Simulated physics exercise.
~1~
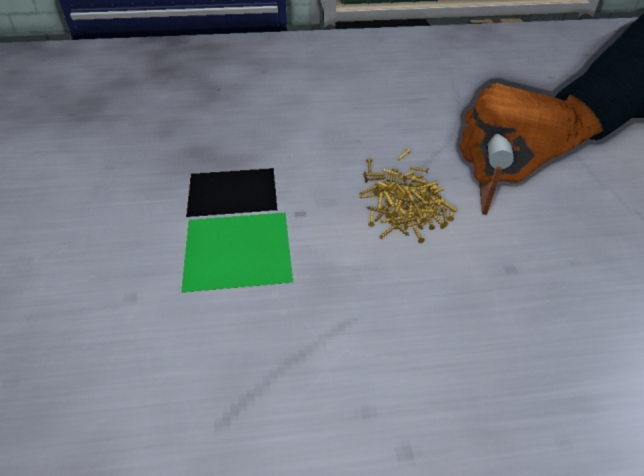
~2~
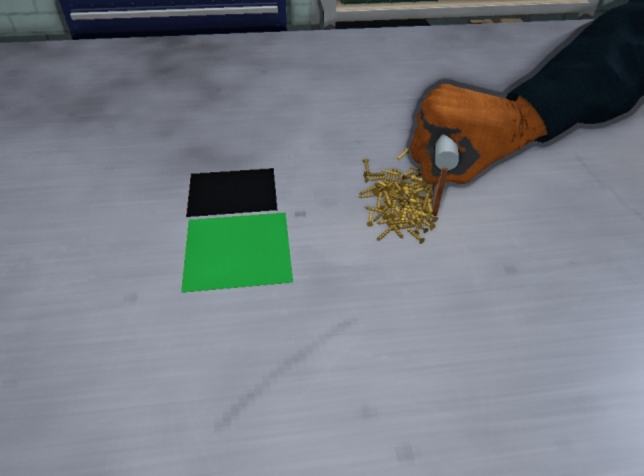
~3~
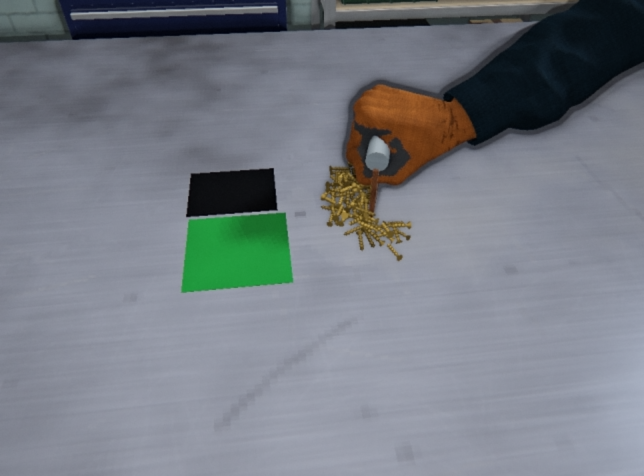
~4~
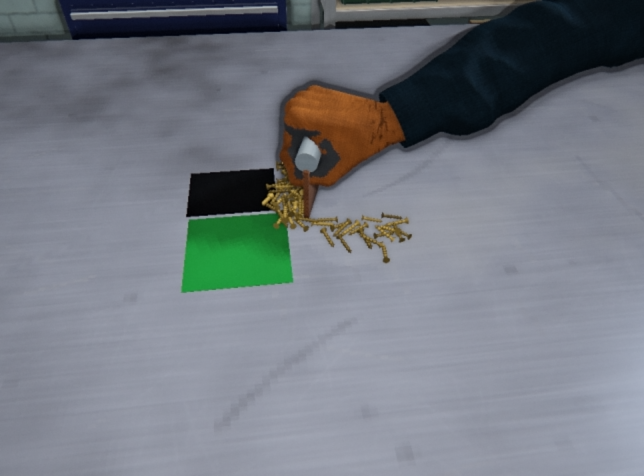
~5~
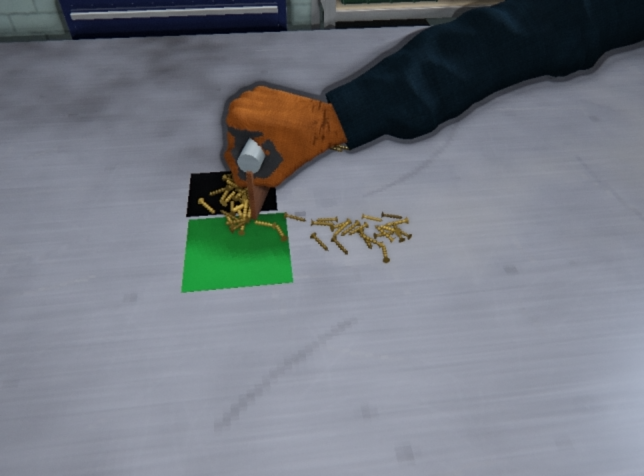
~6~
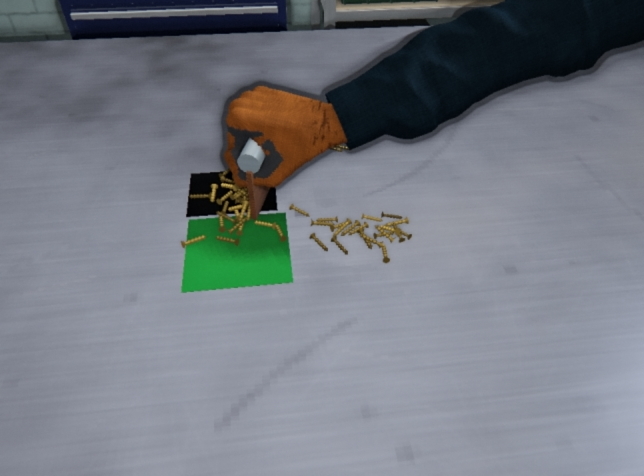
A pale grey, lightly scuffed worktop is seen from above at a slant, with drawers along its far edge. A black mat lies left of centre with a larger green mat just below it, and a pile of brass-coloured screws sits to their right. A hand in an orange glove and dark sleeve brings a small scraper leftward into the pile. It pushes many screws toward the mats, leaving a trail behind. The hand stops over the mats, and the screws end scattered, many on the black, a few on the green, many still on the bare worktop.
